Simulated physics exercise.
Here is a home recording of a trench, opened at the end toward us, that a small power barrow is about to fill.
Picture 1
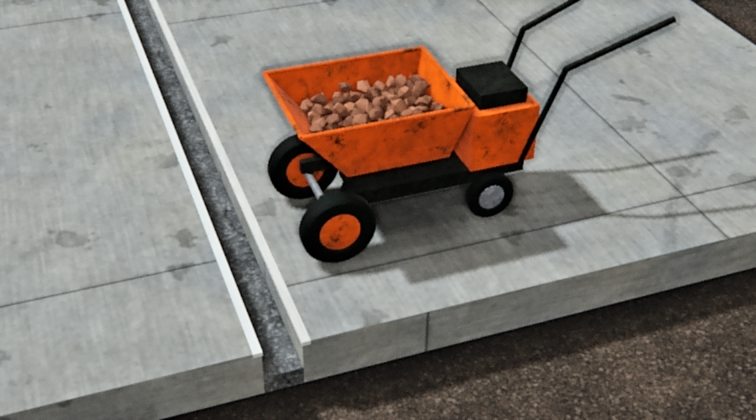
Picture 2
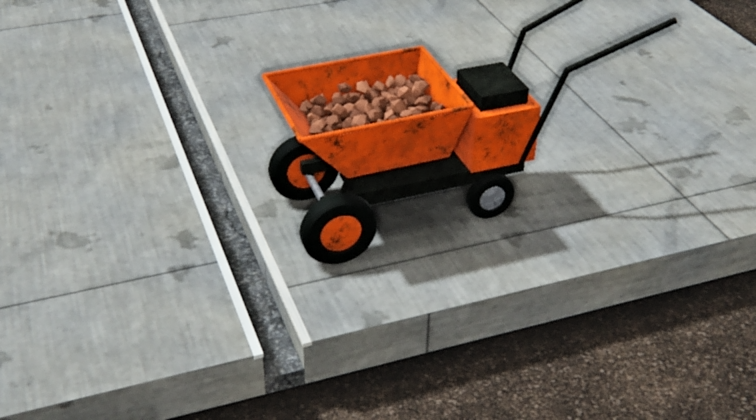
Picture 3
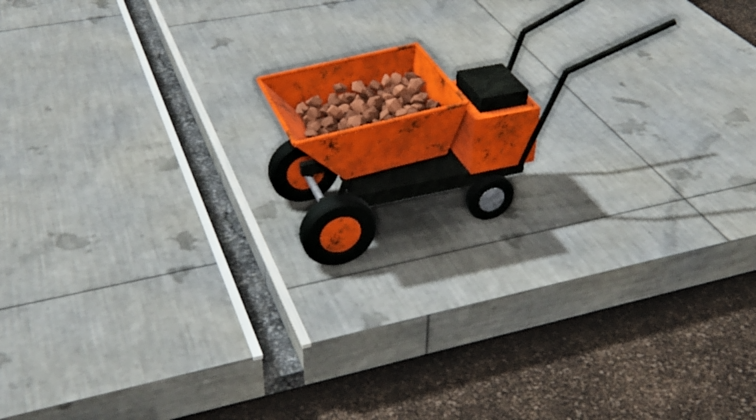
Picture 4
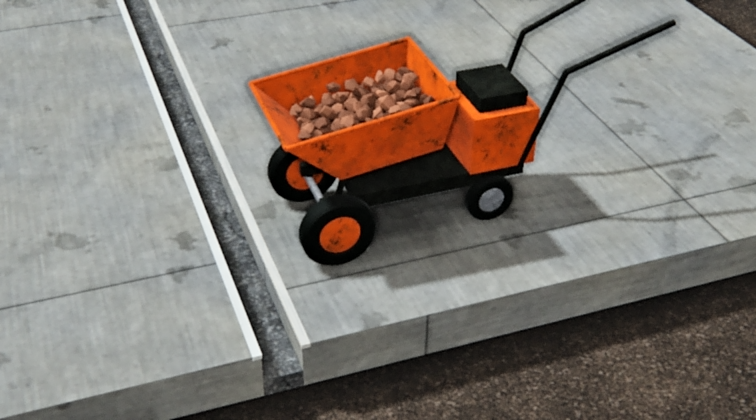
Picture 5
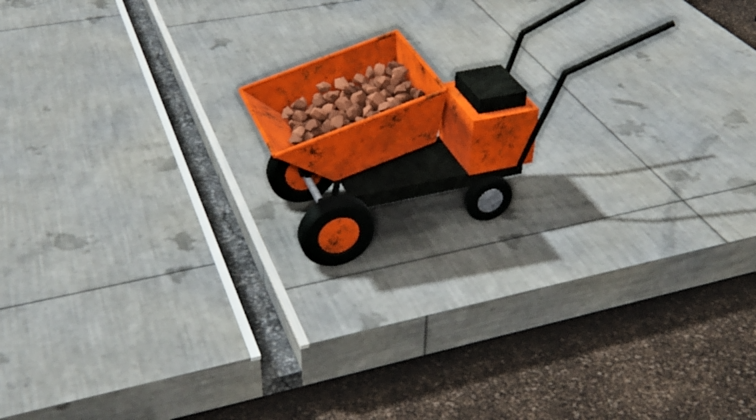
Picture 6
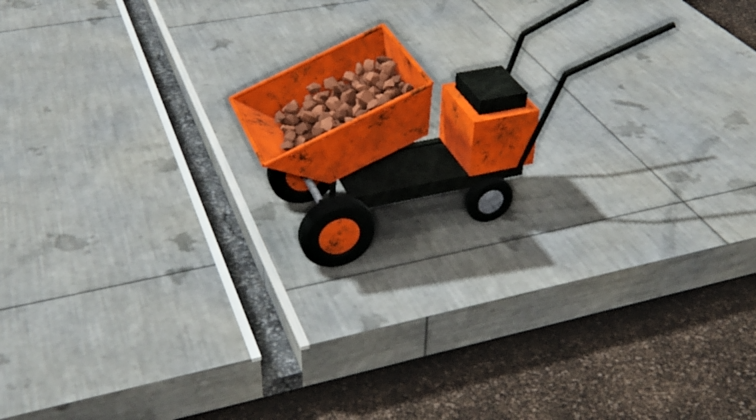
To begin with, an orange power barrow loaded with reddish-brown rubble stands on grey concrete slabs, its skip level, to the right of a narrow trench. The skip then starts to tilt forward, and it leans gradually further down toward the left, the rubble still inside, while the wheels and handles stay put.
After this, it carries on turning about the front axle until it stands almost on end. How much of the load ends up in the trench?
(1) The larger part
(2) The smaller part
Answer: 2.
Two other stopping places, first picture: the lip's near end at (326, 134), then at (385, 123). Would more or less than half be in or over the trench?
Result A - a minority; result B - a majority.
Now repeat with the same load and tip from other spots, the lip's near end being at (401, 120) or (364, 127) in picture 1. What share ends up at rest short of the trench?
Try 1: 40 %. Try 2: 10 %.
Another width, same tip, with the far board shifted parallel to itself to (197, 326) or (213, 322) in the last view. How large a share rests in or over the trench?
The first try lands around 60 %, the second around 30 %.
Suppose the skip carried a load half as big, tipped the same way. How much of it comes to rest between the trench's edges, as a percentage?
0 in a hundred, roughly.
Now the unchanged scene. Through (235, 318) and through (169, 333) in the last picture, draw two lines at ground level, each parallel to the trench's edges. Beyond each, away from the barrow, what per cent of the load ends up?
Roughly 90 per cent, and 40 per cent.
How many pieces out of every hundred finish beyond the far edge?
Roughly 90 in a hundred.
Soon after the last picture, skip tipped steeply; all in the skip.
A little later, skip tipped steeply; most in the skip; a small part beyond it; a stray few falling.
Later still, skip tipped right over; a small part in the skip; most beyond it.
By the end, skip tipped right over; a small part in the skip; a stray few in or heaped over the trench; most beyond it.
